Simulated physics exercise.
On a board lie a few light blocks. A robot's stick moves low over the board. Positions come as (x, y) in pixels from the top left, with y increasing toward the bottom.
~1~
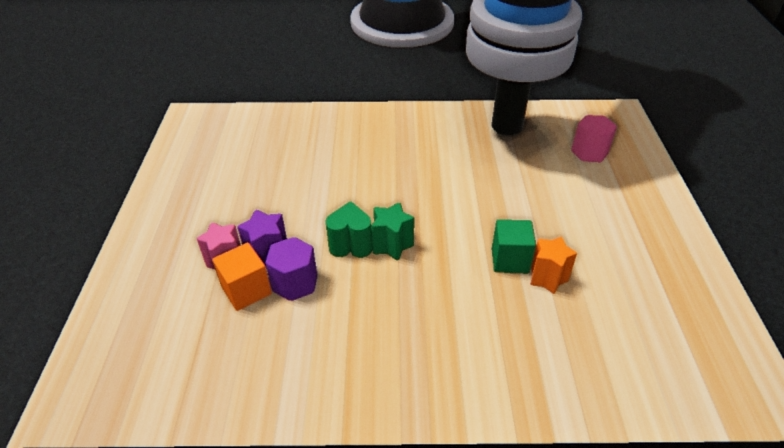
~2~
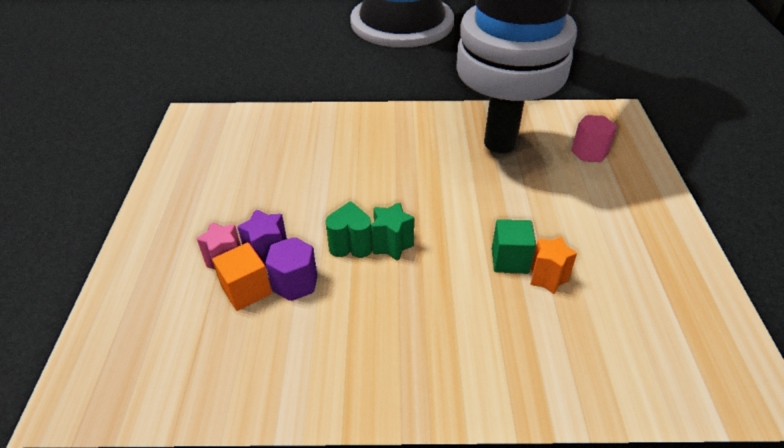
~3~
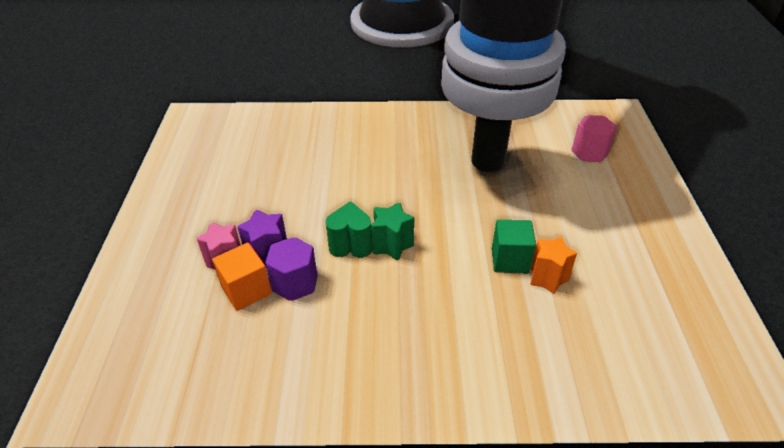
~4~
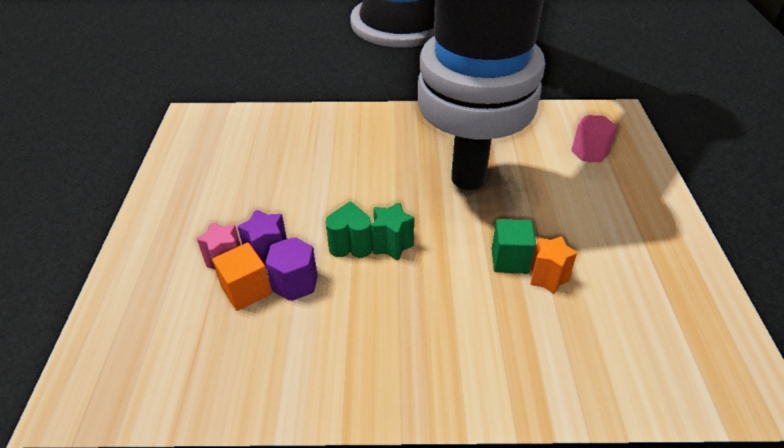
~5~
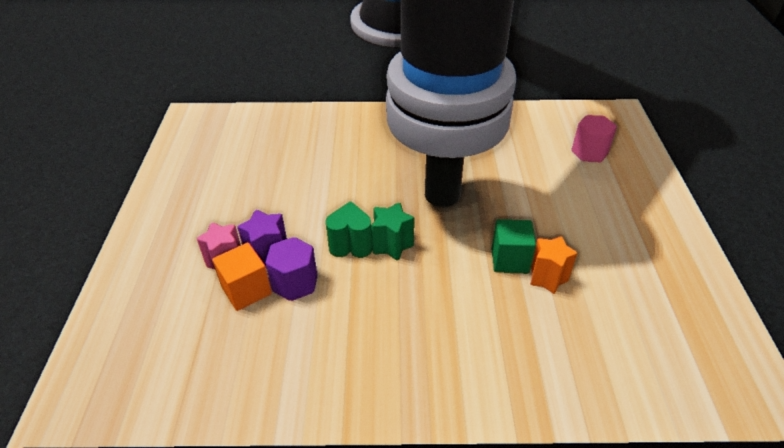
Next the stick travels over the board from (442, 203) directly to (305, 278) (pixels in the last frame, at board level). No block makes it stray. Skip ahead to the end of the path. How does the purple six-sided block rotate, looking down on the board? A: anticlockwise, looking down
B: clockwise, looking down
The one that fits is A, anticlockwise, looking down.
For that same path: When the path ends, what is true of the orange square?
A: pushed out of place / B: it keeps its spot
Option A.
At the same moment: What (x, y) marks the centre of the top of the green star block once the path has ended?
I'd place it at (369, 245), taking the centre of its top.
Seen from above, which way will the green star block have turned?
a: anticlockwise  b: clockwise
Correct choice: A.
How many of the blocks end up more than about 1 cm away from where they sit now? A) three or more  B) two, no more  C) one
I choose A.
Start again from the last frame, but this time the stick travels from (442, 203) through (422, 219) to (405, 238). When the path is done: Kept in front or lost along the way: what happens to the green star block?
The block stays ahead.
On the path given first. One third of the way, stick (397, 218); green heart (343, 220), turned 15° clockwise; green star block (384, 225), turned 20° anticlockwise.
Two thirds of the way, stick (352, 242); orange square (235, 263); purple six-sided block (283, 259); green heart (313, 238), turned 35° clockwise; green star block (371, 243), turned 90° anticlockwise.
At the end, stick (303, 270); orange square (208, 276), turned 65° clockwise; purple six-sided block (243, 295), turned 30° anticlockwise; green heart (263, 265); green star block (369, 245), turned 105° anticlockwise.
